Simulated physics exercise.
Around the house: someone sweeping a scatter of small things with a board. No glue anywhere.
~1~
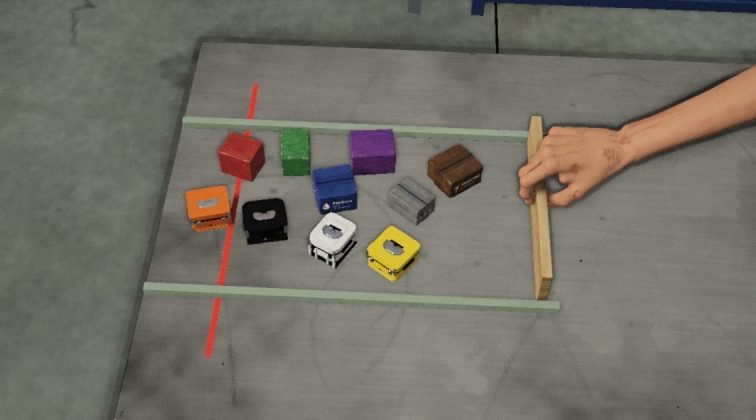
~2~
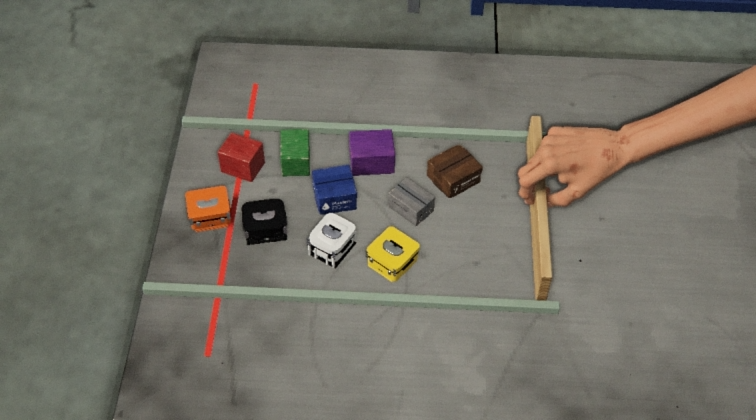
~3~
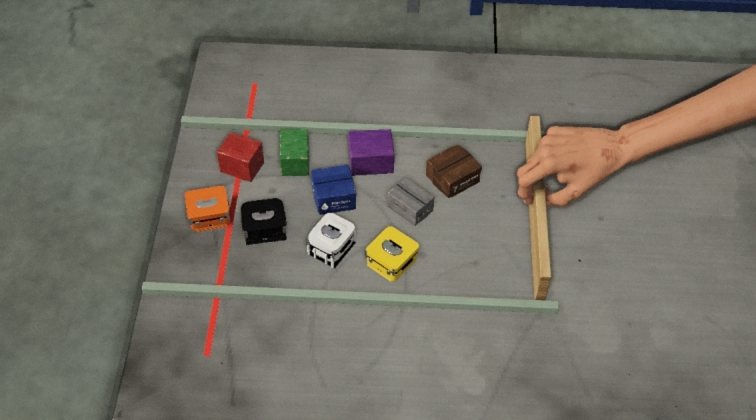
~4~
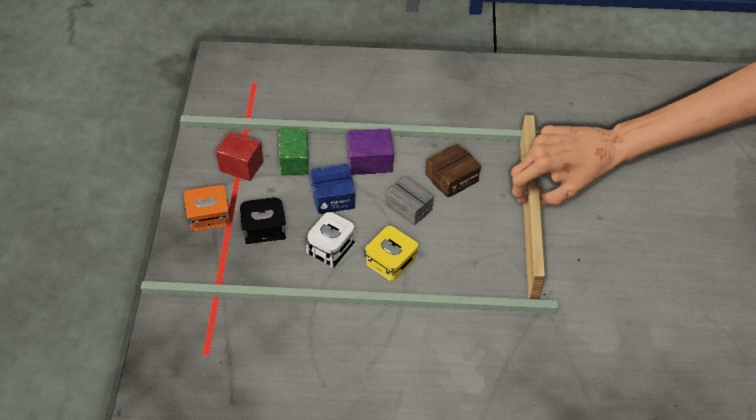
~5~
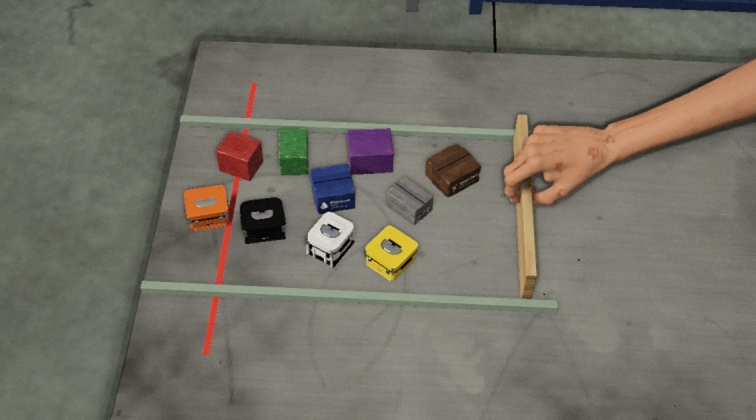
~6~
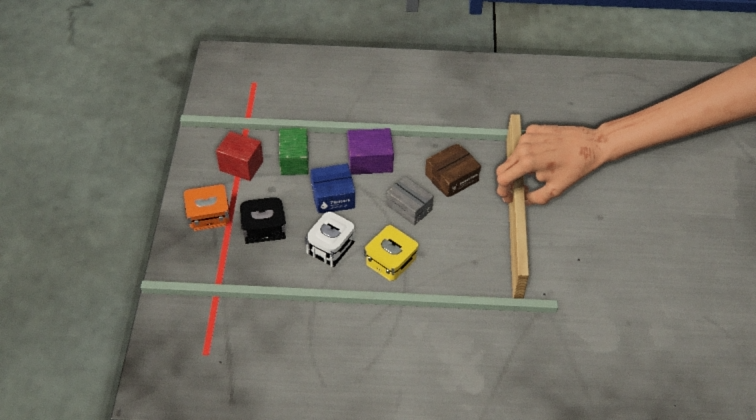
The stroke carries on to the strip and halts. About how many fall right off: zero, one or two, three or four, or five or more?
Outcome: The number that fall off is three or four.
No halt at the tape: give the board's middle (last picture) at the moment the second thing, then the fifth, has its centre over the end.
At (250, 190) for the second, at (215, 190) for the fifth.
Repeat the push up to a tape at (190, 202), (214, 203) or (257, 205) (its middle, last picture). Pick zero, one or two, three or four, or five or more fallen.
One after another: More than four; 3 or 4; just one or two.
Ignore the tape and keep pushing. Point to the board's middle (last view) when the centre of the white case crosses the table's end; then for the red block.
Near (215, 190) and (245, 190).
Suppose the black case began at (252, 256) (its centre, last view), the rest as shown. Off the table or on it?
From there it does not fall.
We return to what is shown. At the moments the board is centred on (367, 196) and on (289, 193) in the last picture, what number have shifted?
The counts are 7 and 10.
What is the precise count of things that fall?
In all, 3 of them.
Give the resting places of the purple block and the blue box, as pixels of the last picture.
The purple block stops around (225, 135); the blue box around (172, 190).
Soon after, none off yet; orange case at rest near (207, 208); red block at rest near (240, 156); black case at rest near (263, 221).
Then, none off yet; orange case at rest near (206, 208); red block at rest near (240, 156); black case moved a little near (251, 224).
Further on, none off yet; orange case tipped well over near (146, 201); red block moved about its own width near (196, 154); black case moved well along near (172, 226).
At rest, the number that fall off is three or four; fallen, black case, red block and orange case.
